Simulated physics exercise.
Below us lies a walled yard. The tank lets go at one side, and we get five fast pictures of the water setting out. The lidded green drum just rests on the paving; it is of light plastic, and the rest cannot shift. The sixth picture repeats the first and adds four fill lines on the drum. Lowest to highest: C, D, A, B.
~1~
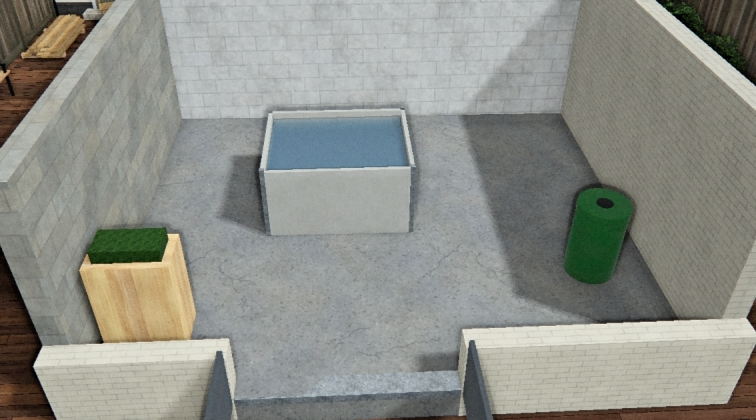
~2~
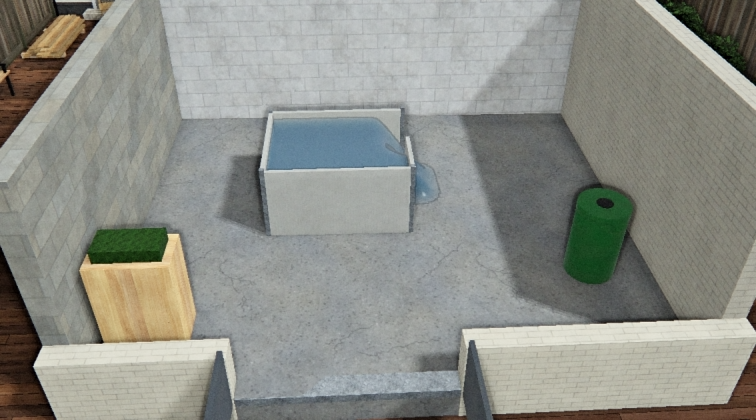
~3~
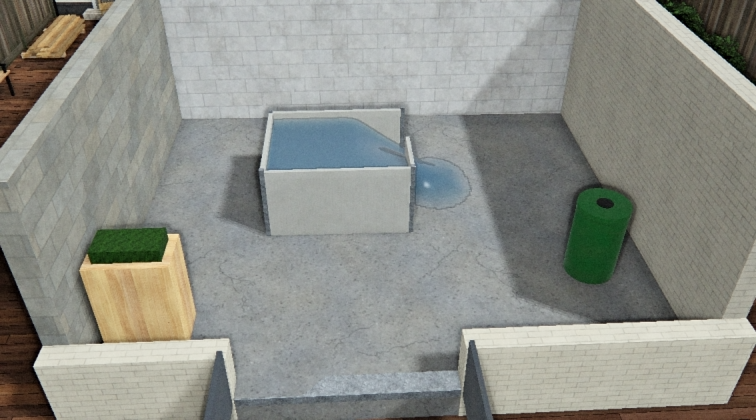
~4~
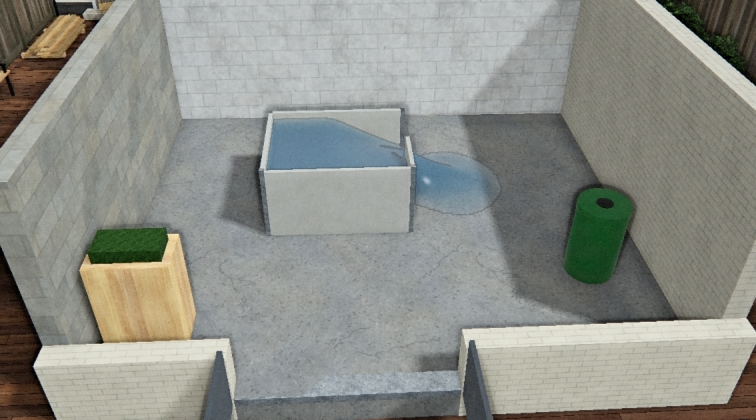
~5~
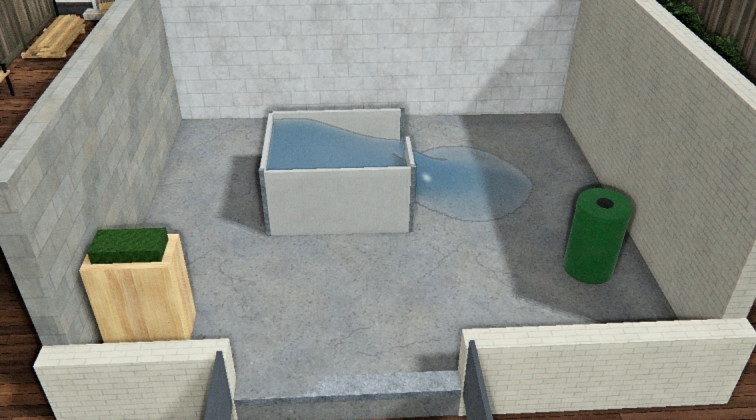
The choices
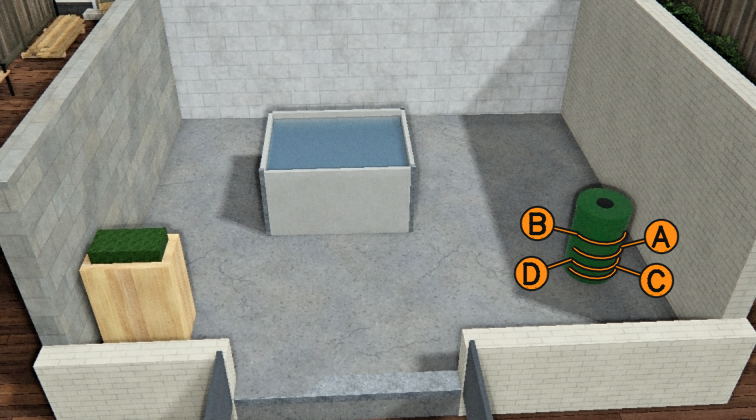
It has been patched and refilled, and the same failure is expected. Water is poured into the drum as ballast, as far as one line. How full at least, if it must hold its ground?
Go for D.
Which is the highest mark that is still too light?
The answer is C.
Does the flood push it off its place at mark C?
Yes, that goes wrong.
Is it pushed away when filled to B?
No, not at all.
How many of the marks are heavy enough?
Three of them.
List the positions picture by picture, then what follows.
In the first frame, lid of the green drum at (604, 203); tank full, its middle at (338, 144); open gate at (347, 338).
In the second frame, 1 % of the ground wet, in view closest to the drum at (432, 190).
In the third frame, 3 % of the ground wet, in view closest to the drum at (449, 202).
In the fourth frame, 5 % of the ground wet, in view closest to the drum at (483, 201).
In the fifth frame, lid of the green drum at (604, 203); 8 % of the ground wet, in view closest to the drum at (497, 214).
On the marked copy, A at (603, 258); B at (607, 244); C at (598, 278); D at (600, 269); from the bottom up C, D, A, B.
If A is chosen, it does not move.
If B is chosen, it does not move.
If C is chosen, it is pushed about twice its own width away.
If D is chosen, it does not move.
